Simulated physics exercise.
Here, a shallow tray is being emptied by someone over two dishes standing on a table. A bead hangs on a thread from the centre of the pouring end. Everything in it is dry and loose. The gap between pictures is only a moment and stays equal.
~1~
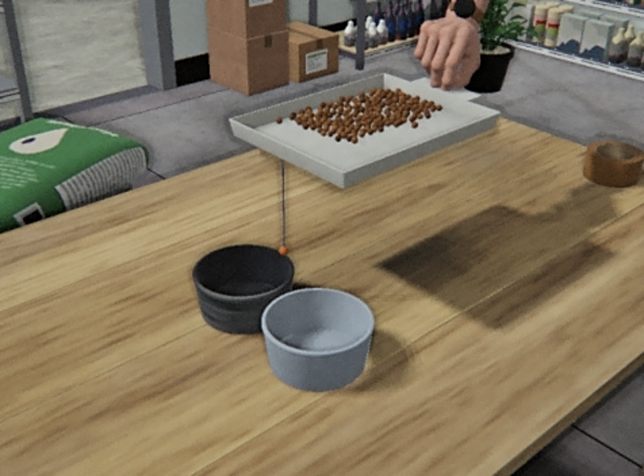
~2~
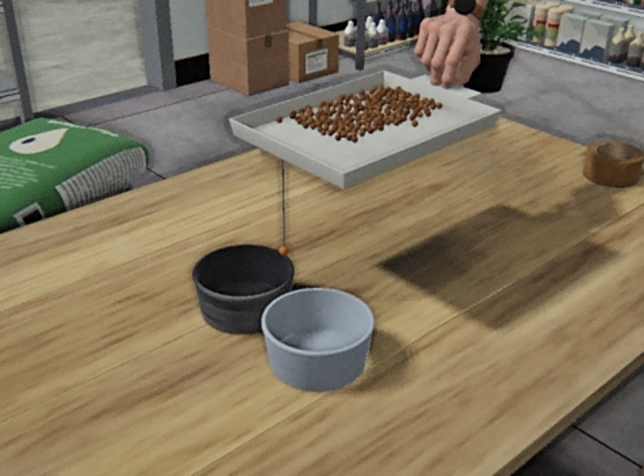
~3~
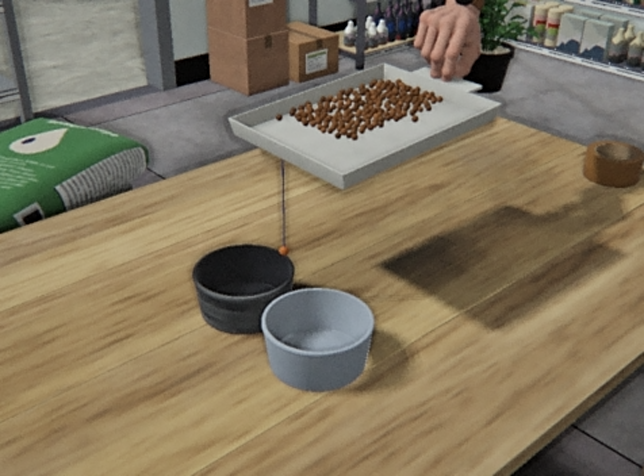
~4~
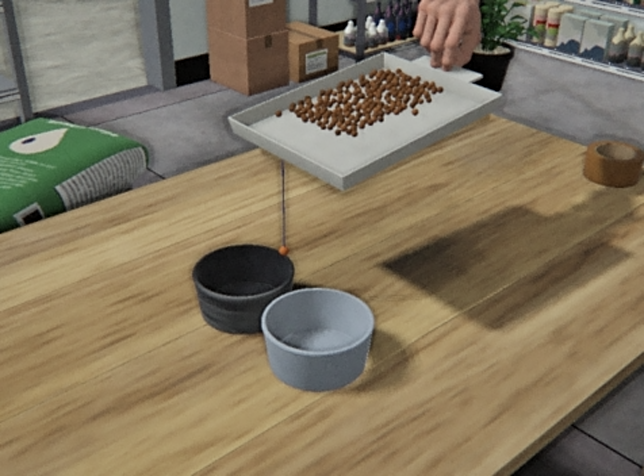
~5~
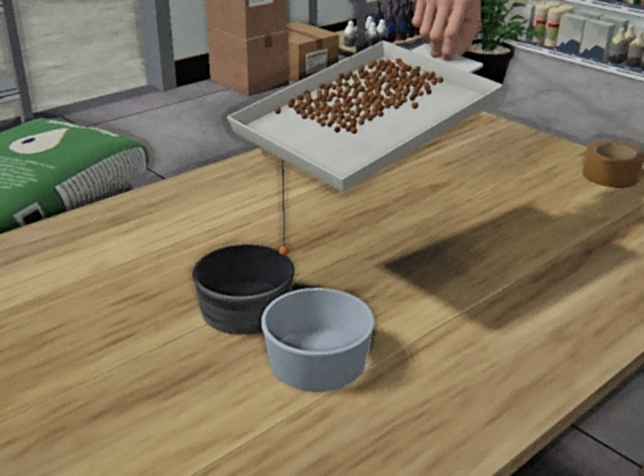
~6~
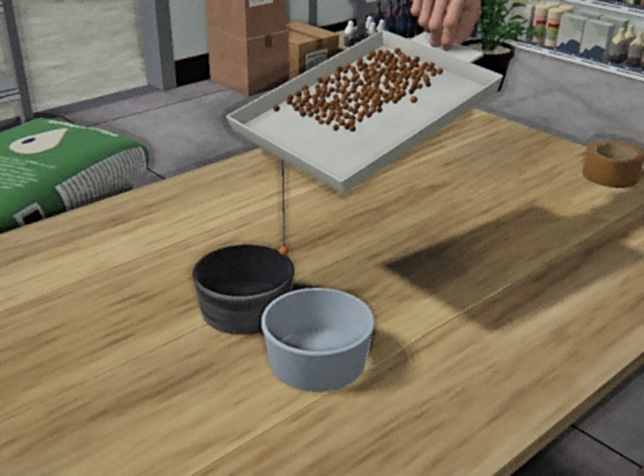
At first, a hand holds a shallow tray of small brown balls nearly level above a black bowl and a blue-gray bowl on a wooden table. The hand then gradually raises the tray's far end, and the tray tilts slightly, its near right corner dipping a little lowest.
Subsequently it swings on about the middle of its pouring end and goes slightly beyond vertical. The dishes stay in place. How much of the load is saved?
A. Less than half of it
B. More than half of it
Option B: More than half of it.
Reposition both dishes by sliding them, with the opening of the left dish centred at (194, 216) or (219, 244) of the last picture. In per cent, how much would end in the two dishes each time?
Roughly 0% the first time and 60% the second time.
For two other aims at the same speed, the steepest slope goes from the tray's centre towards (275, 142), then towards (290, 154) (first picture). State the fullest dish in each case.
Leftward dish on the first try, Leftward dish on the second.
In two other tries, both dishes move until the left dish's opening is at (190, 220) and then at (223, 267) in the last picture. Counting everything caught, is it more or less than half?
First try: A minority; second try: A majority.
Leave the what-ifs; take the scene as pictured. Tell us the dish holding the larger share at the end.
Result: The right of the two takes it.
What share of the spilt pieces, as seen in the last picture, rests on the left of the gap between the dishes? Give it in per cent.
50 per cent or thereabouts.
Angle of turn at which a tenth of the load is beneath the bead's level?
That happens at around 85°.
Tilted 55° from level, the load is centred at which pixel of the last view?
(313, 158).
Soon, tray tipped steeply; nearly all on the tray; a small part in the right dish; a stray few outside both; a stray few in the air.
A while on, tray tipped right over; most on the tray; a small part in the right dish; a stray few in the left dish; a stray few outside both; a small part in the air.
Towards the end, tray tipped past a quarter turn; most in the right dish; about a quarter in the left dish; a small part outside both.
Finally, tray tipped past a quarter turn; most in the right dish; about a quarter in the left dish; a small part outside both.
